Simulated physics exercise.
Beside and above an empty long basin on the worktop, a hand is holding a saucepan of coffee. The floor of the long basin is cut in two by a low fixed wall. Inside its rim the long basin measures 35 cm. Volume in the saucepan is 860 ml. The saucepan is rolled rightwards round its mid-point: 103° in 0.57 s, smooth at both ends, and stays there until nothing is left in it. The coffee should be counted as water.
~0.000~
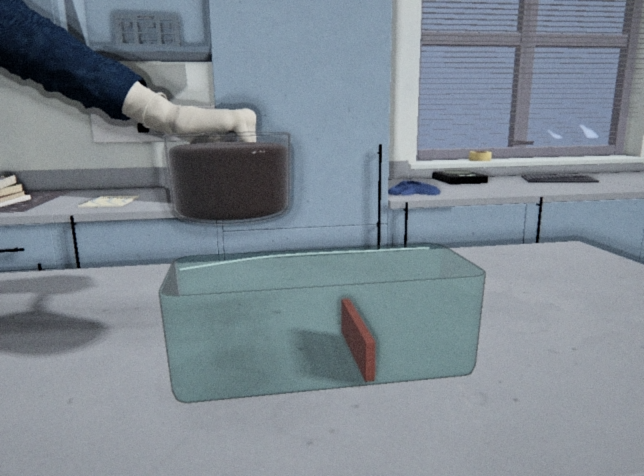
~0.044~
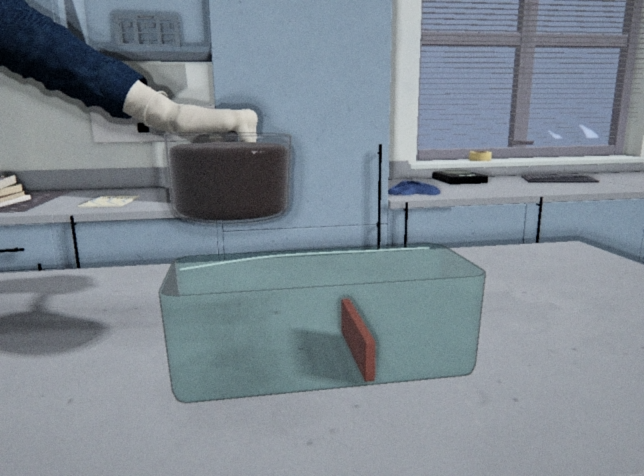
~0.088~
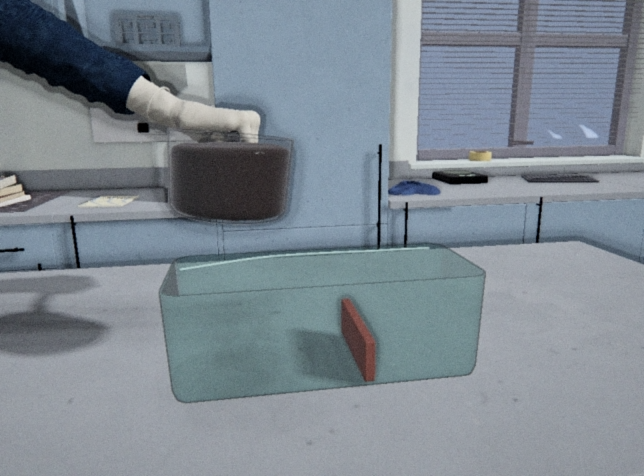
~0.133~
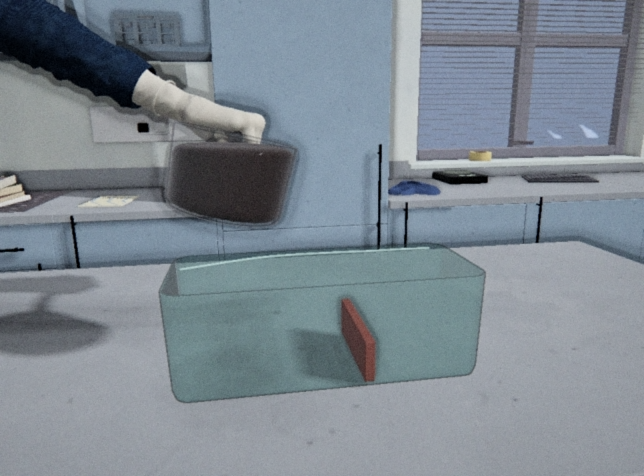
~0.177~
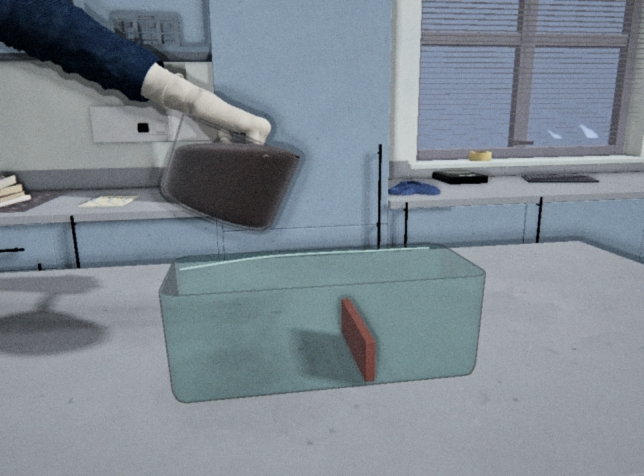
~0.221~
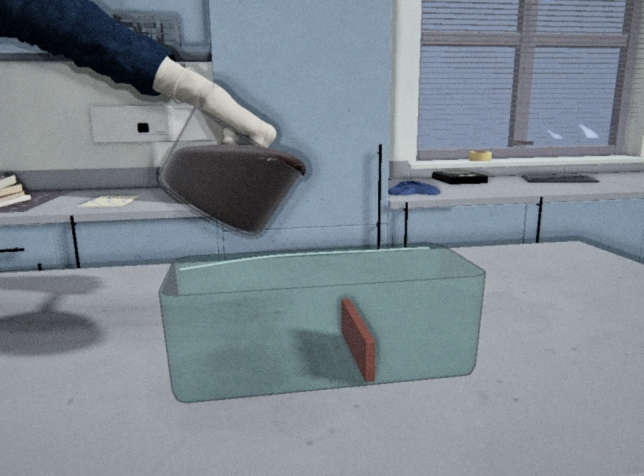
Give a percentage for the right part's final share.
My figure is 22 %.
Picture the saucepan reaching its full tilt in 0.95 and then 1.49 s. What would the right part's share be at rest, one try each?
It comes to 40 per cent, and then 45 per cent.
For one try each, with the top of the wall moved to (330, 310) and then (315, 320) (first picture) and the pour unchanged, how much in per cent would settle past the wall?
60 then 90 %.
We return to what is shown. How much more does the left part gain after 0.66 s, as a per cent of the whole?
About 12 percent.
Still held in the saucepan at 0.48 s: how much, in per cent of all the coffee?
About 36 percent.
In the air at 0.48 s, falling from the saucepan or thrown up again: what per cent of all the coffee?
Close to 32 in a hundred.
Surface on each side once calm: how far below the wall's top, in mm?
Roughly 26 mm on the left side and roughly 38 mm on the right.
By 0.48 s the tilt is 96° and 37 per cent is still to pour, 20 is left of the wall and 12 right of it.
By 0.66 s the tilt is 103° and 9 per cent is still to pour, 64 is left of the wall and 21 right of it.
By 0.86 s the tilt is 103° and 1 per cent is still to pour, 69 is left of the wall and 21 right of it.
By 1.07 s the tilt is 103° and 0 per cent is still to pour, 76 is left of the wall and 22 right of it.
At rest 76 per cent lies left of the wall, 22 right of it and 2 outside.
